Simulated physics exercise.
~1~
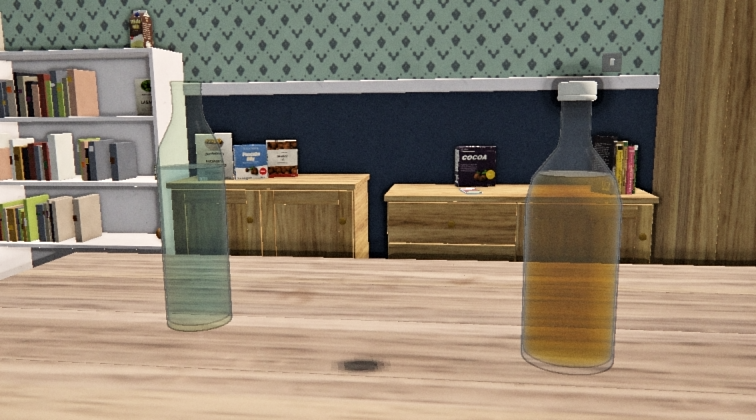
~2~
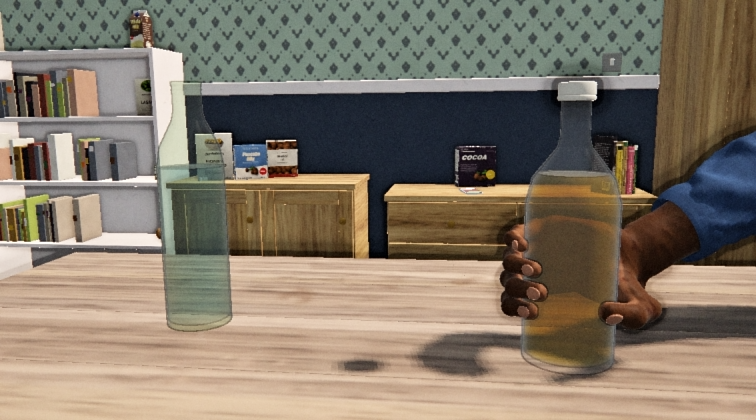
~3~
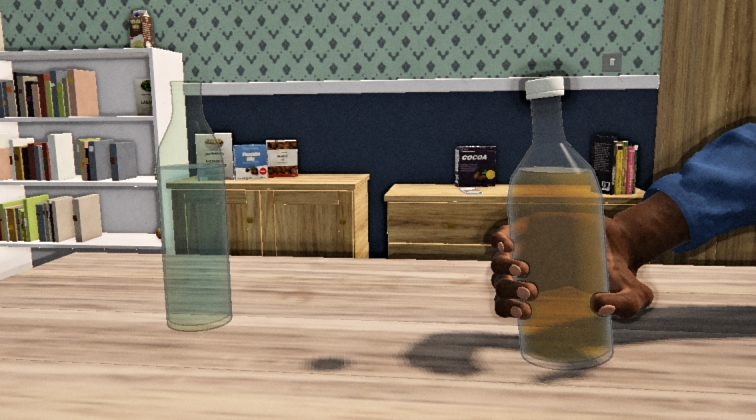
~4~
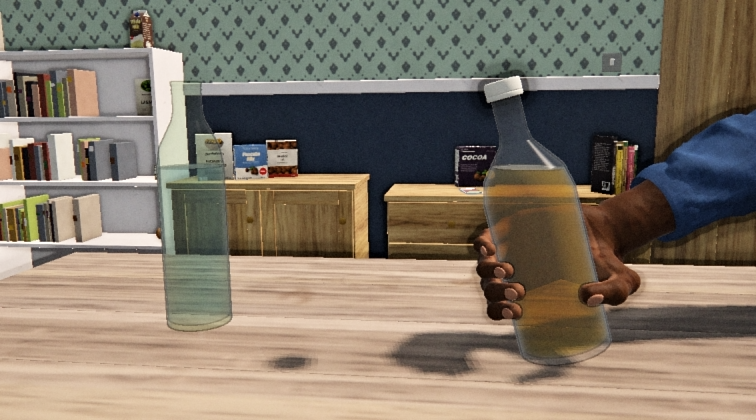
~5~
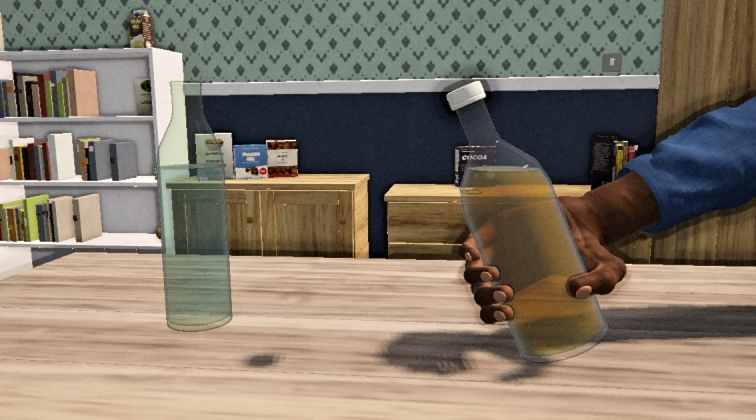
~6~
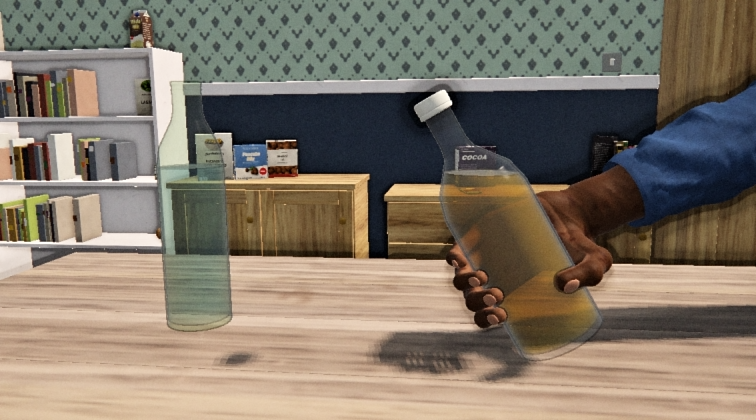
In a room with bookshelves and wooden cabinets, two partly filled bottles stand upright on a wooden table; a hand in a blue sleeve grasps the capped right bottle of amber liquid and tilts it leftward toward the open bottle.
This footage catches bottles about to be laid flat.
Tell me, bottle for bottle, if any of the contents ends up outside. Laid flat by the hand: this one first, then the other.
Left bottle - contents end up outside, right bottle - contents stay inside.
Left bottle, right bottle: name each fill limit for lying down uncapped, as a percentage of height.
First 22 percent, second 24 percent.
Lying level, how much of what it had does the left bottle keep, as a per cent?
Roughly 35 percent stays in.
Soon after, the right bottle is nearly down; right bottle, nothing comes out.
Later, the right bottle lies flat; right bottle, nothing comes out.
In the end, both lie flat; right bottle, nothing comes out; left bottle, it is running out of the neck.
